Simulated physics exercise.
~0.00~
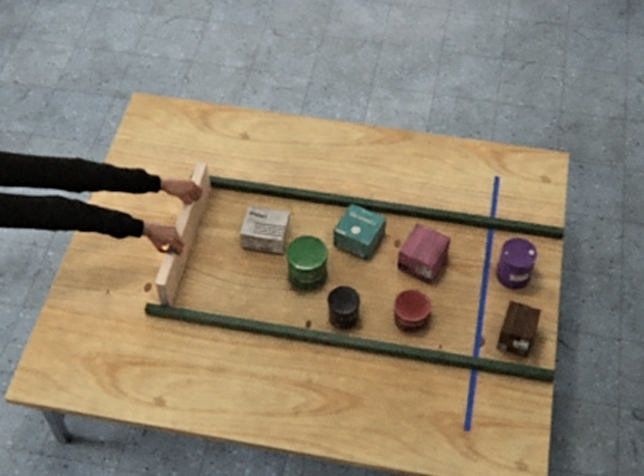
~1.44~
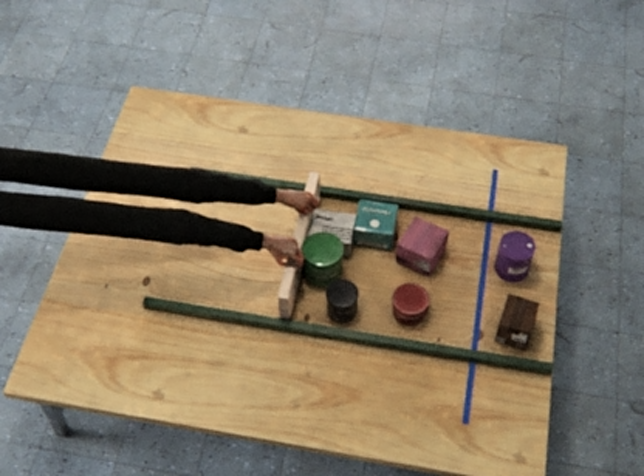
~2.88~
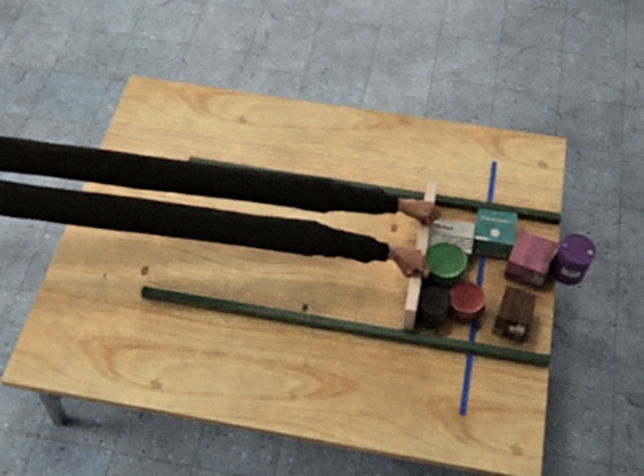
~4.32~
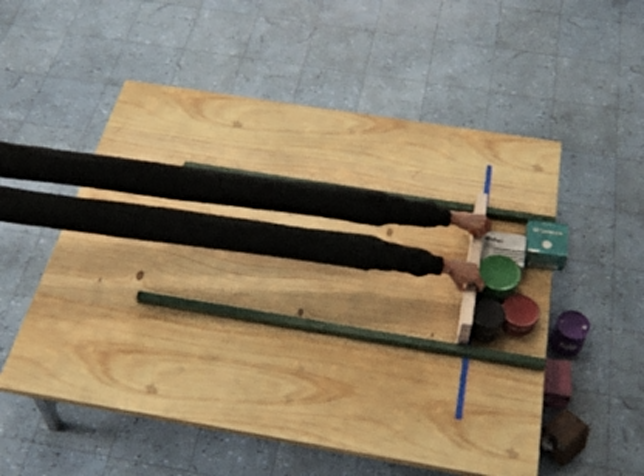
A wooden plank, held upright by two dark-sleeved arms reaching in from the left, stands between two green battens on a low wooden table seen from above. Ahead of it are white, turquoise and pink boxes, green, black and red tubs, and, beyond a blue tape line, a purple canister and a brown parcel. The hands push the plank rightward, and it gathers the white box and green tub first. The bunched things slide on, shoving the pink parcel and purple canister toward the edge. The plank reaches the tape, and the pink, purple and brown items drop off the right side, while the turquoise box stays perched at the edge.
